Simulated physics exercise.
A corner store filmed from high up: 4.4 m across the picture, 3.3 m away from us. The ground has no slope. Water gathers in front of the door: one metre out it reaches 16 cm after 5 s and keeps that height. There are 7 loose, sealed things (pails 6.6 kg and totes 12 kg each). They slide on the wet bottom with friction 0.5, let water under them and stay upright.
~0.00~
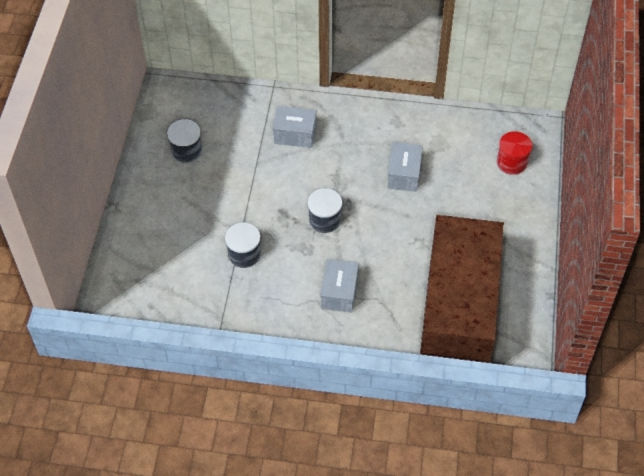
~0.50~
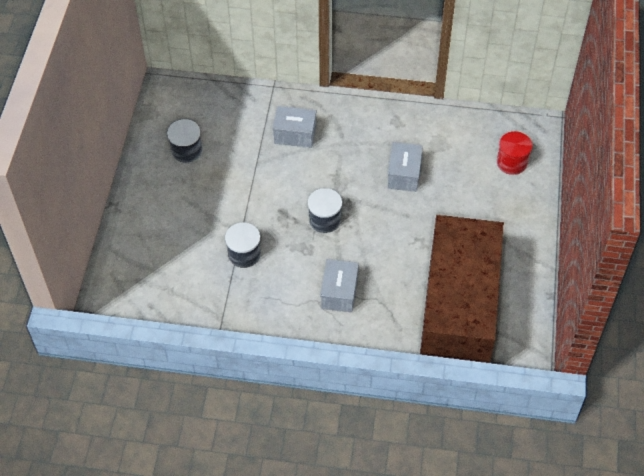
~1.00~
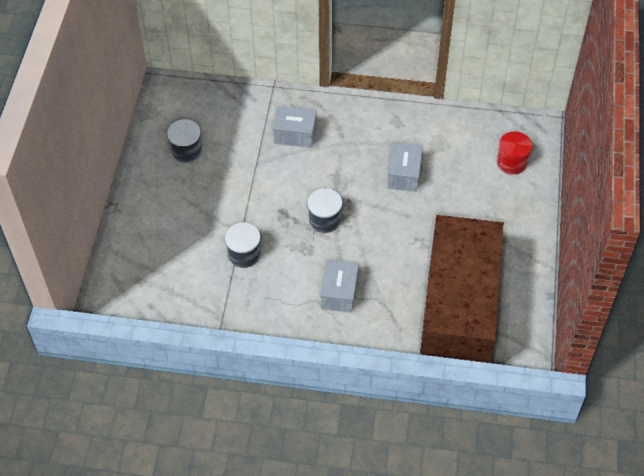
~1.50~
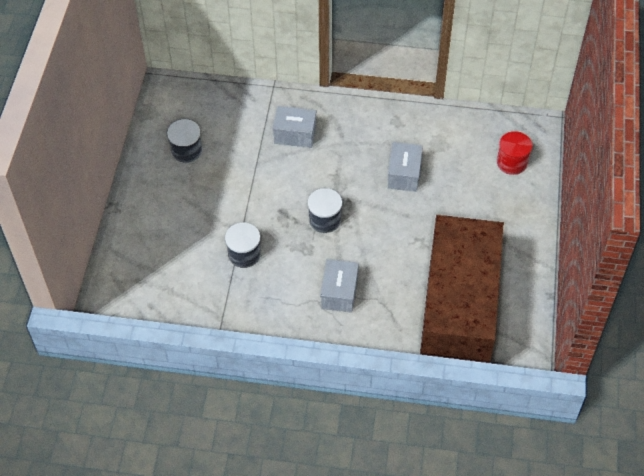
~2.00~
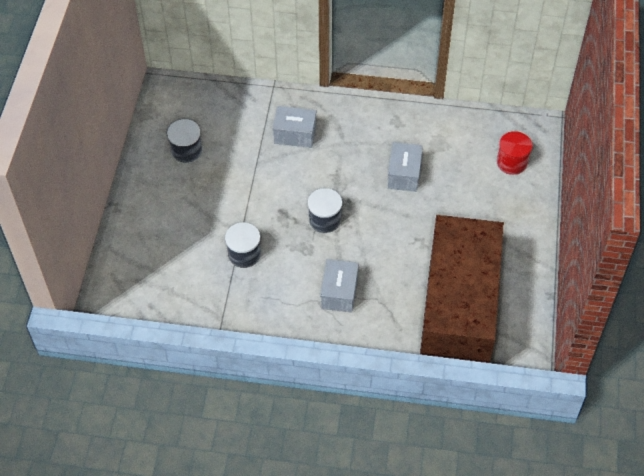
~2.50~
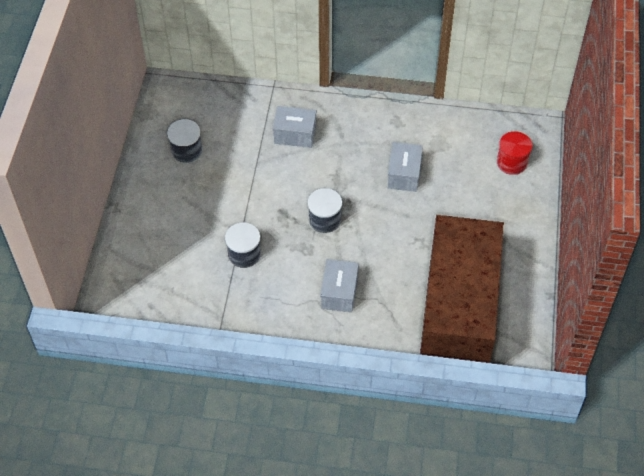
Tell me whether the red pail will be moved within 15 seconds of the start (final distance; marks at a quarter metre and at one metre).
Red pail stays put.
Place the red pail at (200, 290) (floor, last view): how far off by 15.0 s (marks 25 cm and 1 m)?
It slides a little.
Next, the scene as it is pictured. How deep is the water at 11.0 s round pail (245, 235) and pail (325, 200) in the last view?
About 6 and 5 cm.
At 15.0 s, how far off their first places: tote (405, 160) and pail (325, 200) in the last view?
In that order: 50 cm, 150 cm.
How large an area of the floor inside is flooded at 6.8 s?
Some 10.5 m2.
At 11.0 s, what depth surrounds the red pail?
About 5 cm.
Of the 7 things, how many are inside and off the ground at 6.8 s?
At that moment 0.
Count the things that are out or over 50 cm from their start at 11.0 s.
1 of them.
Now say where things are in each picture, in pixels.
In the first frame, the red pail at (516, 144) rests on the ground; water covers 0.0 m2; 0 of 7 have shifted.
In the second frame, the red pail at (516, 144) rests on the ground; 0.0 m2 under water; 0 of 7 have shifted.
In the third frame, the red pail at (516, 144) rests on the ground; water covers 0.0 m2; 0 of 7 have shifted.
In the fourth frame, the red pail at (516, 144) rests on the ground; water covers 0.0 m2; 0 of 7 have shifted.
In the fifth frame, the red pail at (516, 144), on the bottom; water covers 0.0 m2; 0 of 7 have shifted.
In the sixth frame, the red pail at (516, 144), on the bottom; water covers 0.0 m2; 0 of 7 have shifted.
After 3.5 s the red pail is near (516, 144), 0.0 m from its start, aground; 0 afloat.
After 6.8 s the red pail is near (516, 144), 0.0 m from its start, aground; 0 afloat.
After 11.0 s the red pail is near (516, 144), 0.0 m from its start, aground; 0 afloat.
After 15.0 s the red pail is near (516, 144), 0.0 m from its start, aground; 2 afloat.
